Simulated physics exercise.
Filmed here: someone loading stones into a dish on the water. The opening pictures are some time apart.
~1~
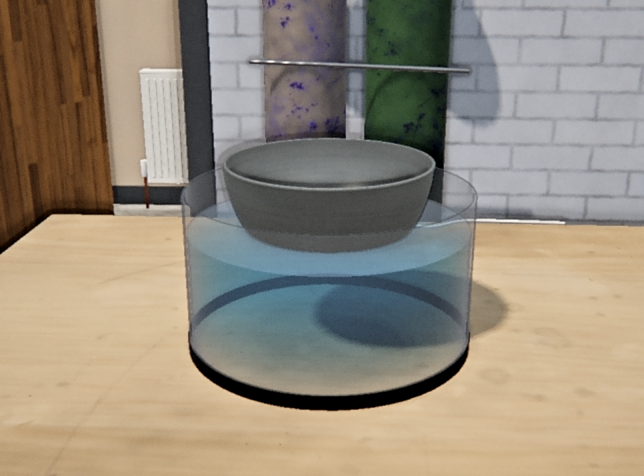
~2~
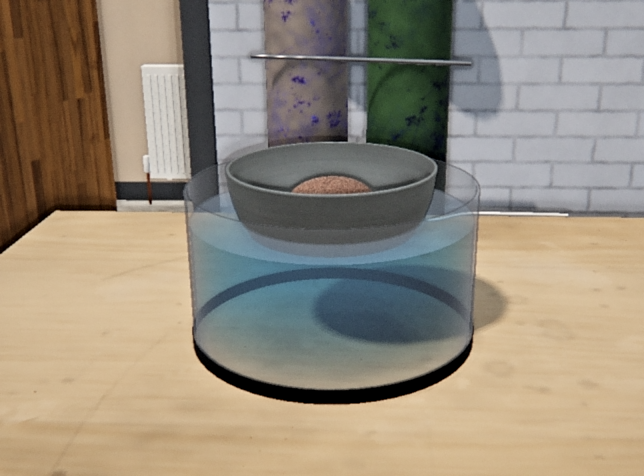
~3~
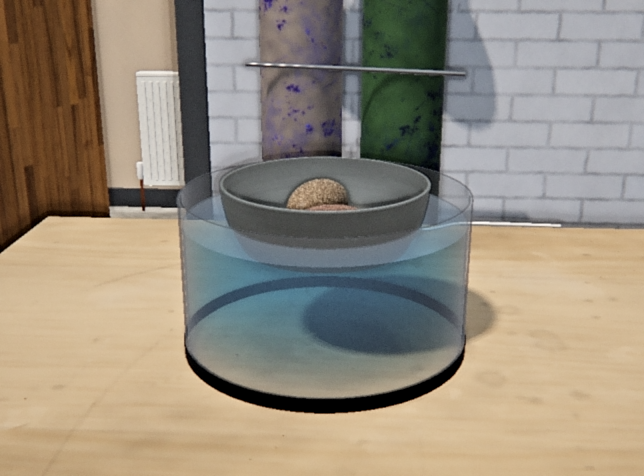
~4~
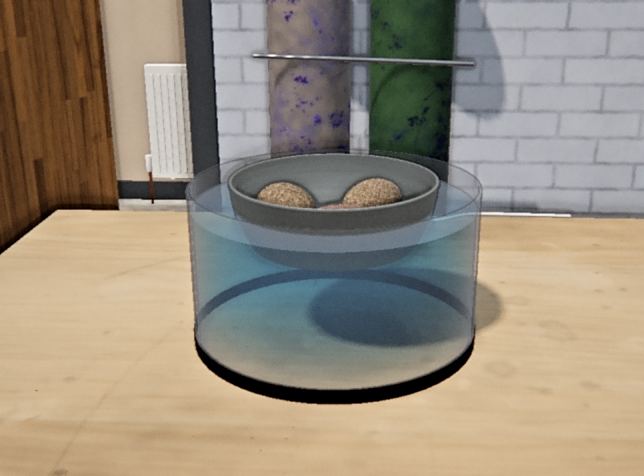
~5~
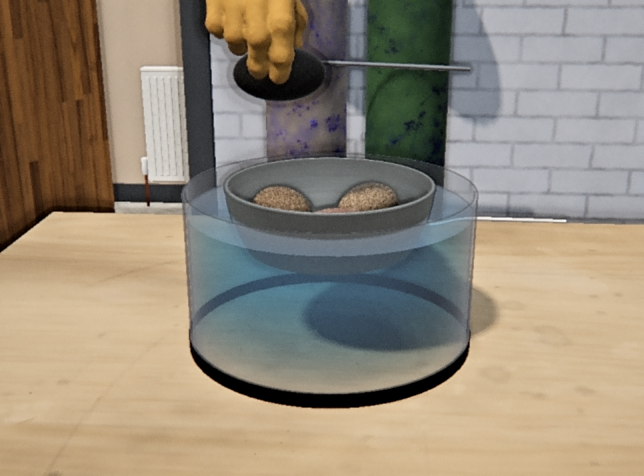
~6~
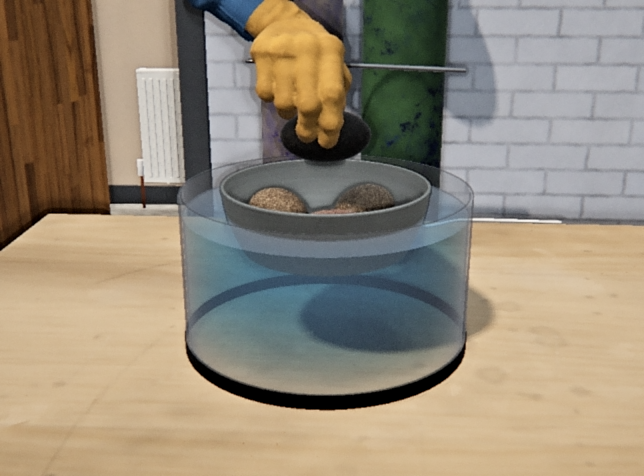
A grey dish floating empty in a clear round tank of water takes on brown, speckled stones one after another, sinking lower in the water until three sit inside. A yellow-gloved hand then appears above it, holding a dark, flat stone, and moves right and down to just over the dish.
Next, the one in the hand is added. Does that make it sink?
No, it floats.
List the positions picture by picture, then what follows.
Dish (329, 162) empty; most of its side above the surface, in the first picture.
Dish (331, 167) with one aboard; most of its side above the surface, in the second picture.
Dish (325, 183) with two aboard; about half of its side above the surface, in the third picture.
Dish (334, 180) with three aboard; about a third of its side above the surface, in the fourth picture.
Dish (330, 184) with three aboard; about a third of its side above the surface; the next stone in the hand at (280, 74), in the fifth picture.
Dish (326, 185) with three aboard; about a third of its side above the surface; the next stone in the hand at (326, 136), in the sixth picture.
Shortly, the stone is in and the dish dips.
Then, it steadies; about a fifth of its side above the surface.
At the finish, the dish floats; about a fifth of its side above the surface.
